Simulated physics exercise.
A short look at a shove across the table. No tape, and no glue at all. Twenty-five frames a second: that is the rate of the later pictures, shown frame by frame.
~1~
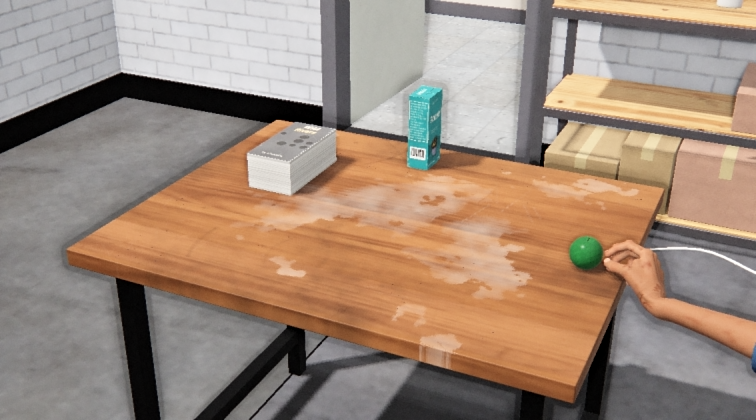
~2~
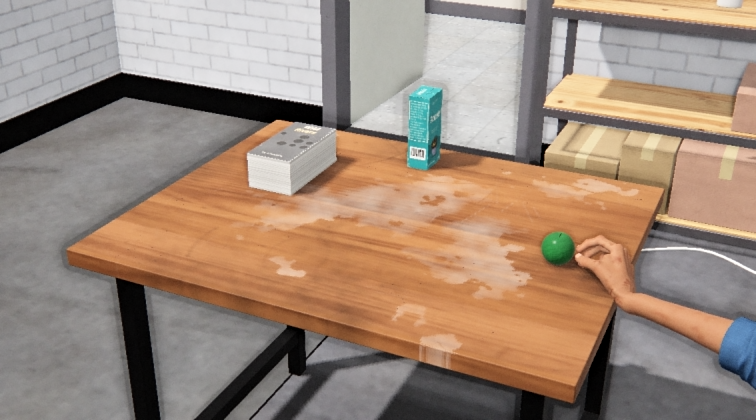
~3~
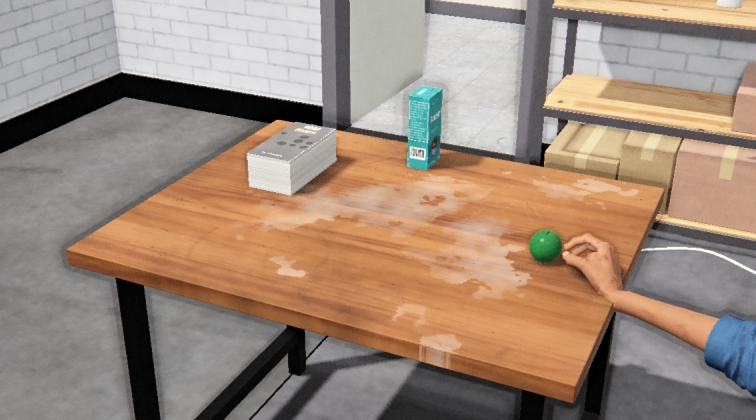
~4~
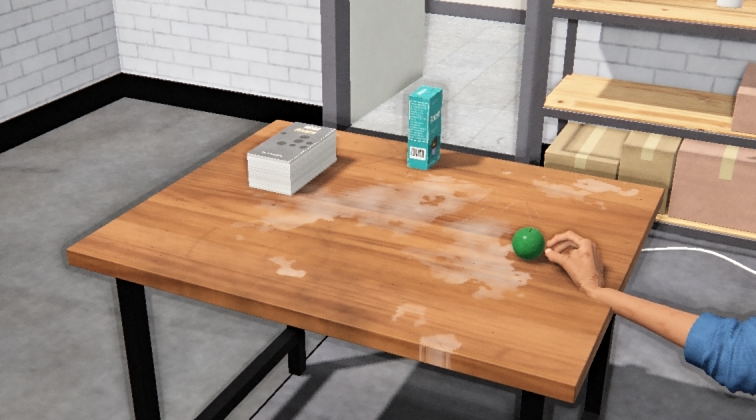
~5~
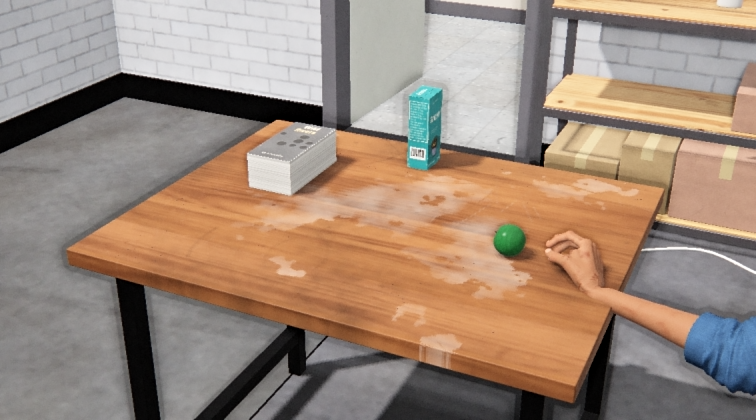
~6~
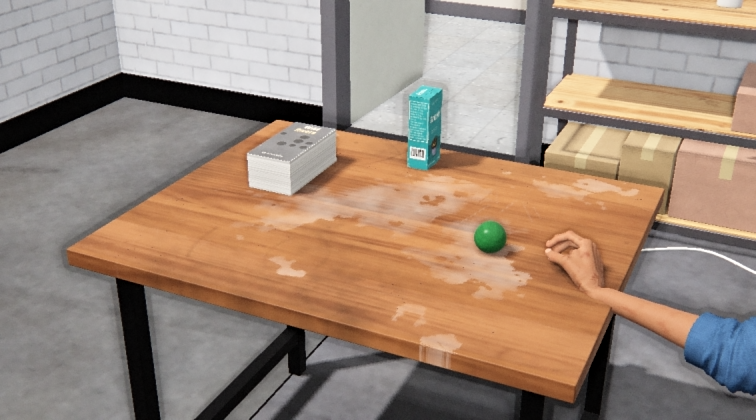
On a worn wooden table with a thick book and a teal carton, a hand pushed a green apple left from near the right edge, then stayed still as the apple rolled on a little.
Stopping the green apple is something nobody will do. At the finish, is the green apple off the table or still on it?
Off the table.
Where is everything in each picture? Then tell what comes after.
Under the hand; green apple (586, 253), in the first picture.
Under the hand; green apple (558, 248), in the second picture.
Under the hand; green apple (546, 246), in the third picture.
Green apple (529, 244), in the fourth picture.
Green apple (509, 240) rolled a little, in the fifth picture.
Green apple (490, 237) rolled about its own width, in the sixth picture.
Then, 0.50 s after the last picture, green apple rolled well along near (280, 203).
Then, 1.00 s after the last picture, green apple now off the table.
By the end, off the table, green apple.
